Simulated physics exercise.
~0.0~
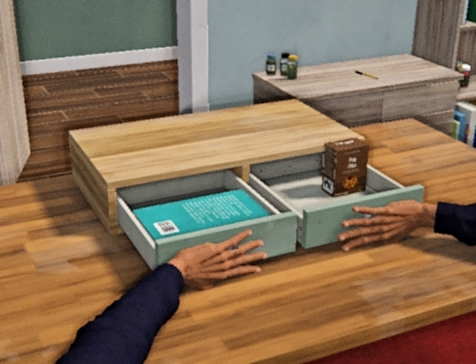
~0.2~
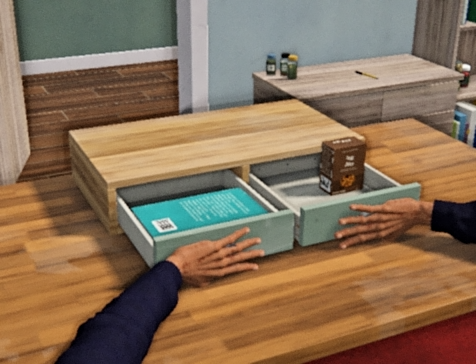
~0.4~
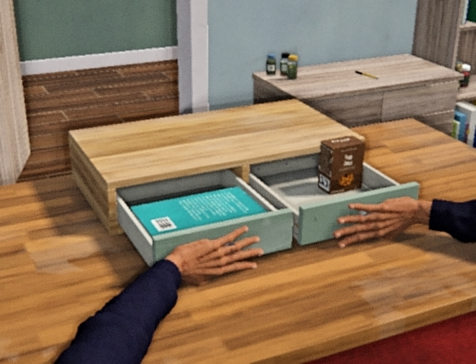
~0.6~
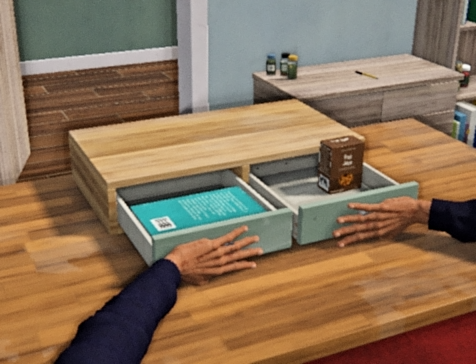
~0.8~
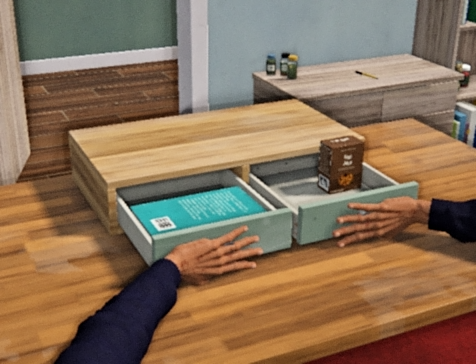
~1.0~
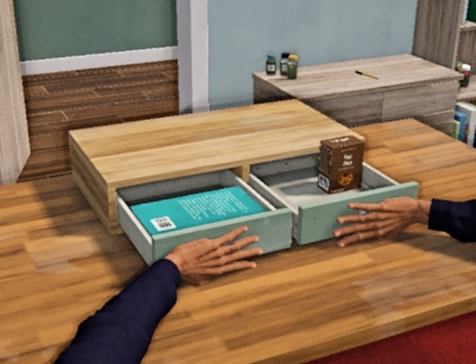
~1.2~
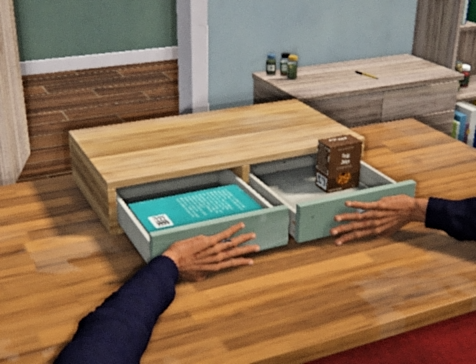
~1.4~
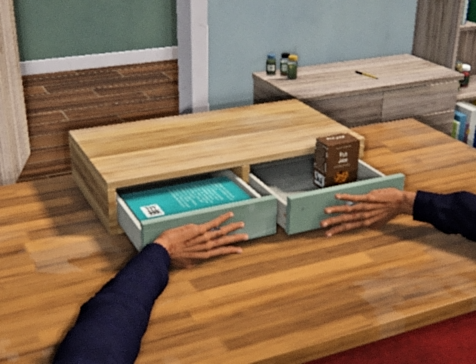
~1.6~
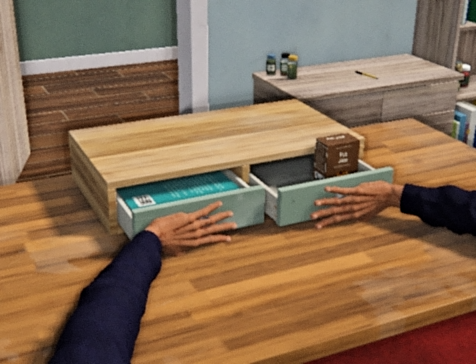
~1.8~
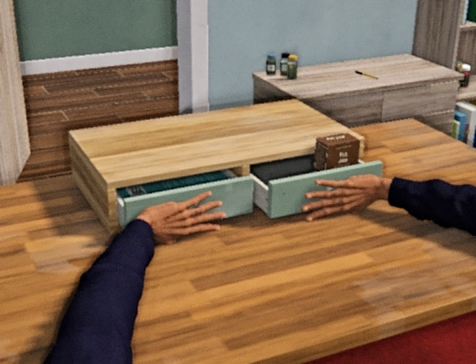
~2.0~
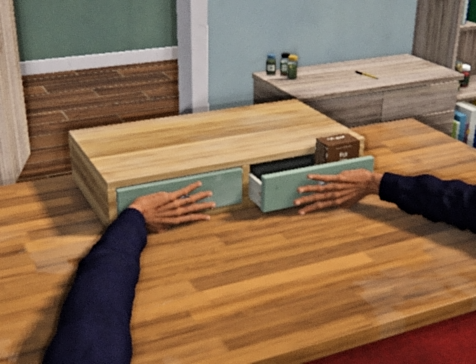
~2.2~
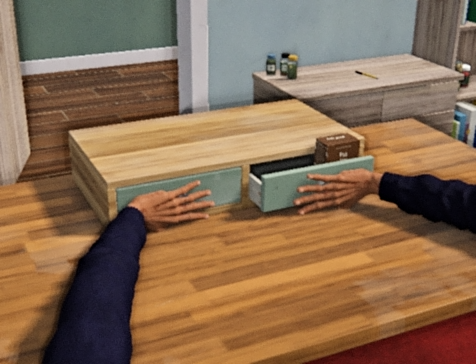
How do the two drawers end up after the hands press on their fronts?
The left drawer goes all the way in and sits flush, while the right drawer does not close and stays partly open with the brown carton standing in it.
